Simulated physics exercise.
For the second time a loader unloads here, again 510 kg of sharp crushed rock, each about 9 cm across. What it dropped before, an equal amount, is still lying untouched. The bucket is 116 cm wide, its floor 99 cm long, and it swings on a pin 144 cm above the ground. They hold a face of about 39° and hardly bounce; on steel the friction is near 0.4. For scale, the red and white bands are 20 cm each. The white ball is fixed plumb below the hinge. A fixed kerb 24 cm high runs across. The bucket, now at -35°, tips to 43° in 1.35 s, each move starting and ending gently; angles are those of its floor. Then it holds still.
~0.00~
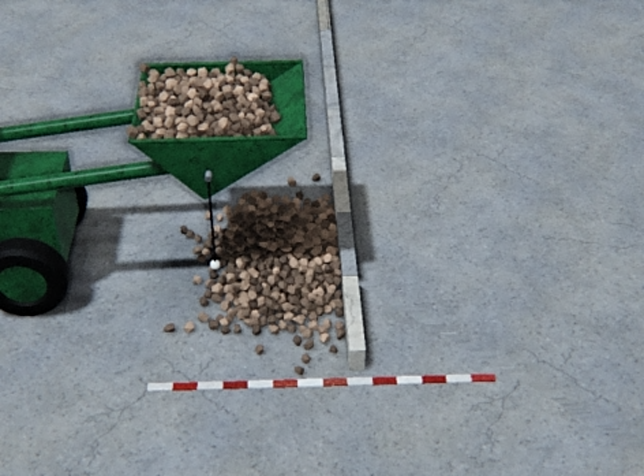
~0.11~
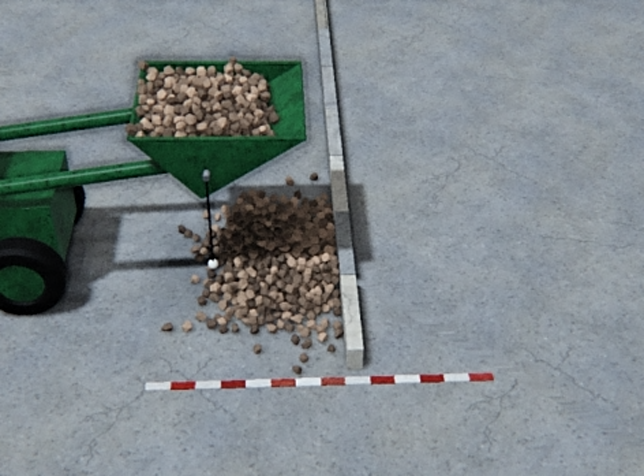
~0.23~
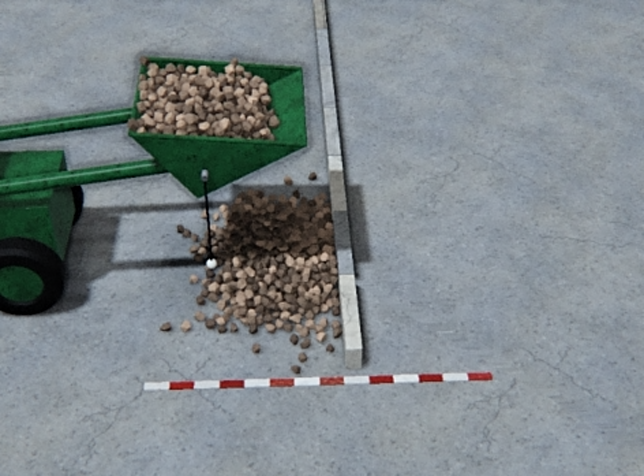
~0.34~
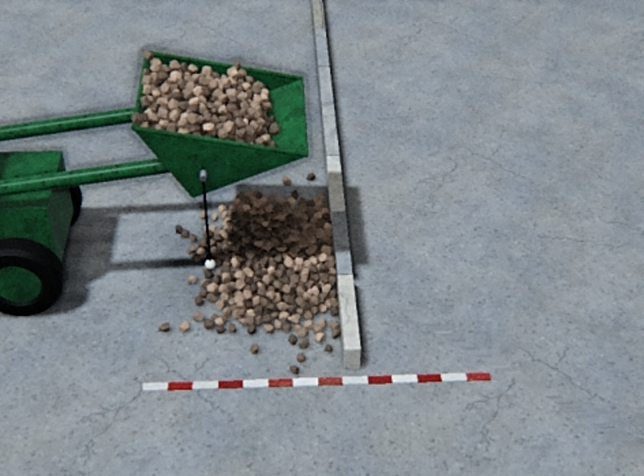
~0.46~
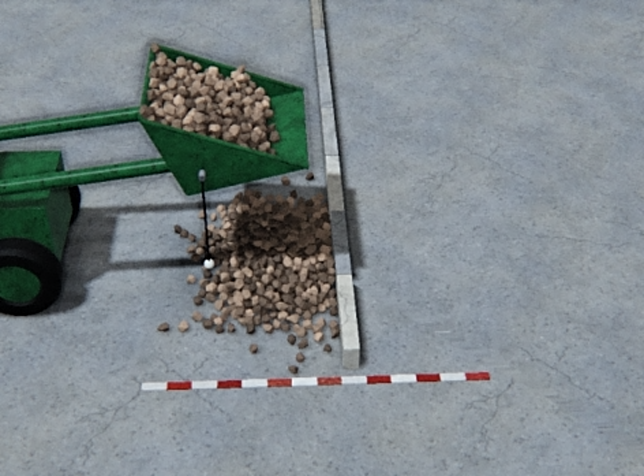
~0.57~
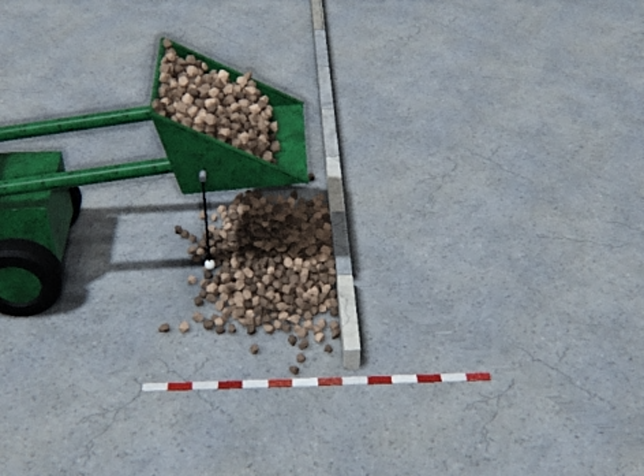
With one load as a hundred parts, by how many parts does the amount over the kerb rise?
Roughly 20 per cent of a load more.
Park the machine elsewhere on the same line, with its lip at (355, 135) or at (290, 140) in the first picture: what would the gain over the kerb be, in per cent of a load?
Near 75 per cent from the first place, 10 from the second.
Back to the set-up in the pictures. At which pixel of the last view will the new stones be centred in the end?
Near (315, 242).
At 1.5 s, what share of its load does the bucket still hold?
About 50 per cent.
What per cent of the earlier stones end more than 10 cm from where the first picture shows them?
About 0 per cent.
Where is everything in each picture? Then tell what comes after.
In the first picture, lip at (307, 137), floor tilted -35°, highest stones at (199, 81). The earlier load is highest near (271, 245), 30 cm above ground level, 100 % on this side of the kerb.
In the second picture, the bucket is at -33°, its lip at (306, 139); the top of the load is at (188, 77); the stones move at 0.1 m/s on average.
In the third picture, the bucket is at -29°, its lip at (307, 145); the top of the load is at (168, 79); the stones move at 0.2 m/s on average.
In the fourth picture, the bucket is at -22°, its lip at (308, 155); the top of the load is at (165, 74); the stones move at 0.3 m/s on average.
In the fifth picture, the bucket is at -14°, its lip at (308, 167); the top of the load is at (163, 65); the stones move at 0.4 m/s on average.
In the sixth picture, the bucket is at -5°, its lip at (308, 182); the top of the load is at (171, 62); the stones move at 0.4 m/s on average.
After 1.0 s the floor is at 31°; in per cent of one load, 98 in the bucket, 102 on this side of the kerb; the foremost stones are at (330, 259).
After 1.5 s the floor is at 43°; in per cent of one load, 48 in the bucket, 152 on this side of the kerb; the foremost stones are at (343, 240).
After 1.8 s the floor is at 43°; in per cent of one load, 8 in the bucket, 184 on this side of the kerb, 8 over the kerb; the foremost stones are at (409, 259).
After 4.6 s the floor is at 43°; in per cent of one load, 0 in the bucket, 180 on this side of the kerb, 20 over the kerb; the foremost stones are at (464, 276). Net gain over the kerb, 20.
